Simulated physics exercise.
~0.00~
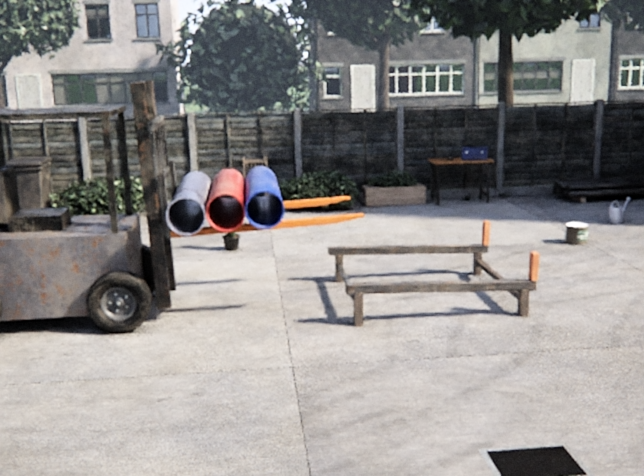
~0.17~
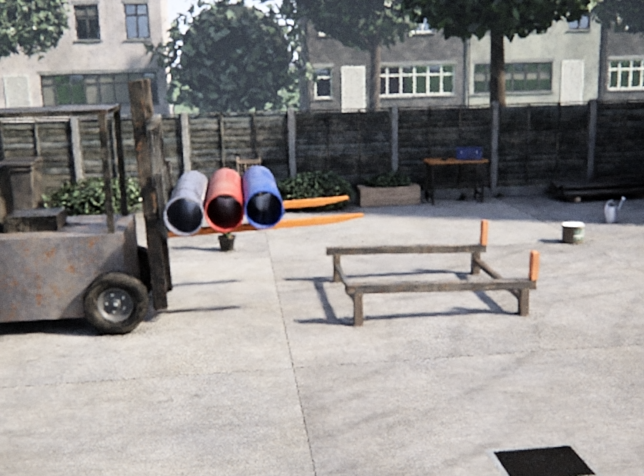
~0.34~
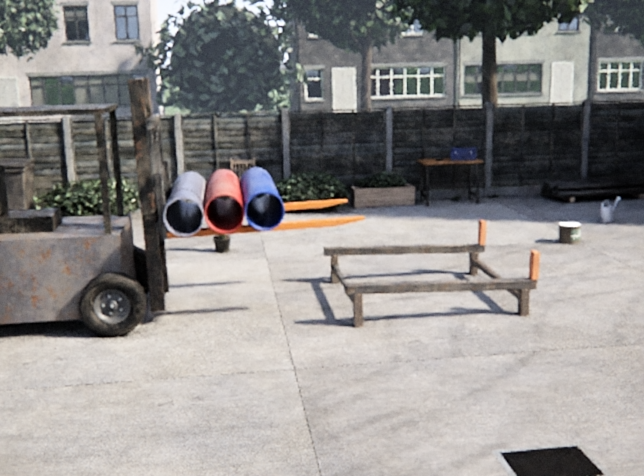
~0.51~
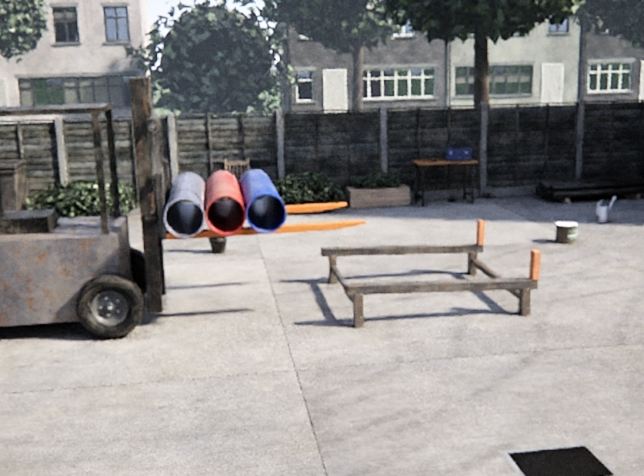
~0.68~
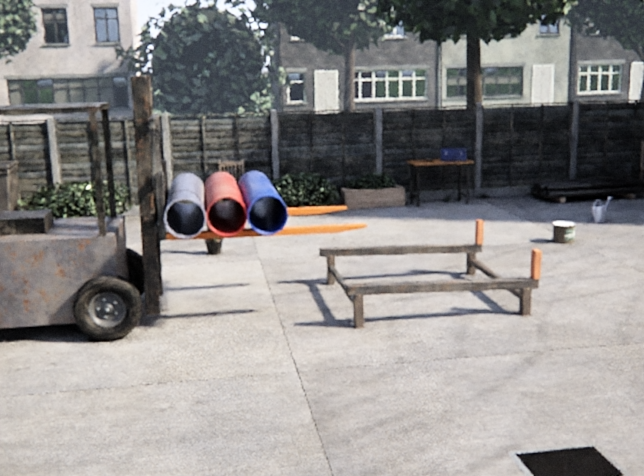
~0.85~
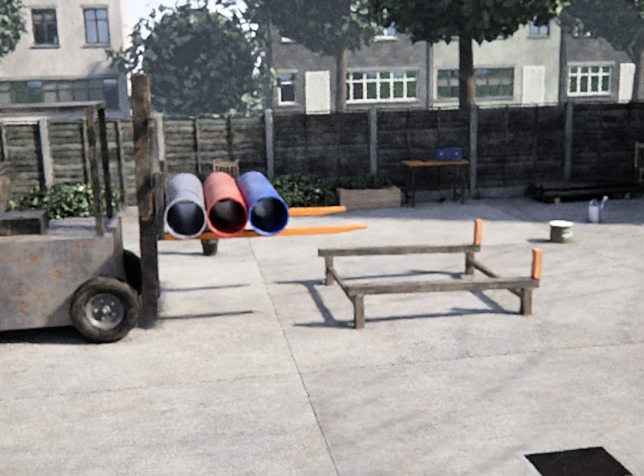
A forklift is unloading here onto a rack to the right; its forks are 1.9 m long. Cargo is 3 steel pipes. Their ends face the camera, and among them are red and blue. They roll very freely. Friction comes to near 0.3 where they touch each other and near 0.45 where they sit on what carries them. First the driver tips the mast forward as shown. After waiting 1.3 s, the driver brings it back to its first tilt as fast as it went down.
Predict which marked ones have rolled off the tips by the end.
Prediction: Red pipe does not, blue does not.
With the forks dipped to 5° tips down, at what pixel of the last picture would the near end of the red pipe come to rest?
It would finish close to (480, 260) in the last picture.
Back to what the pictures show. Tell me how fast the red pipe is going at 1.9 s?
0.1 m/s, roughly.
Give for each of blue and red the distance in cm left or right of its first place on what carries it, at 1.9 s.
Blue 10 cm right, red 10 cm right.
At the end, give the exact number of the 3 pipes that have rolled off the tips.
I make it 0 exactly.
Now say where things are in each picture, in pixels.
The first picture shows red (225, 214), blue (265, 210); forks 2° tips up; tips at (361, 215); 3 of the 3 lie directly on the forks.
The second picture shows red (224, 213), blue (264, 210); forks 2° tips up.
The third picture shows red (225, 214), blue (265, 212); forks 1° tips up.
The fourth picture shows red (226, 216), blue (266, 214); forks level; tips at (362, 222).
The fifth picture shows red (227, 217), blue (268, 216); forks 1° tips down.
The sixth picture shows red (228, 218), blue (269, 216); forks 1° tips down; tips at (363, 227).
By 1.9 s, red is on the forks, 120 cm from the tips, rolling right; blue is on the forks, 85 cm from the tips, rolling right; 0 of 3 have left the forks.
By 3.3 s, red is on the forks, 110 cm from the tips; blue is on the forks, 70 cm from the tips; 0 of 3 have left the forks.
Finally (4.9 s), red is on the forks, 130 cm from the tips; blue is on the forks, 95 cm from the tips; 0 of 3 have left the forks.
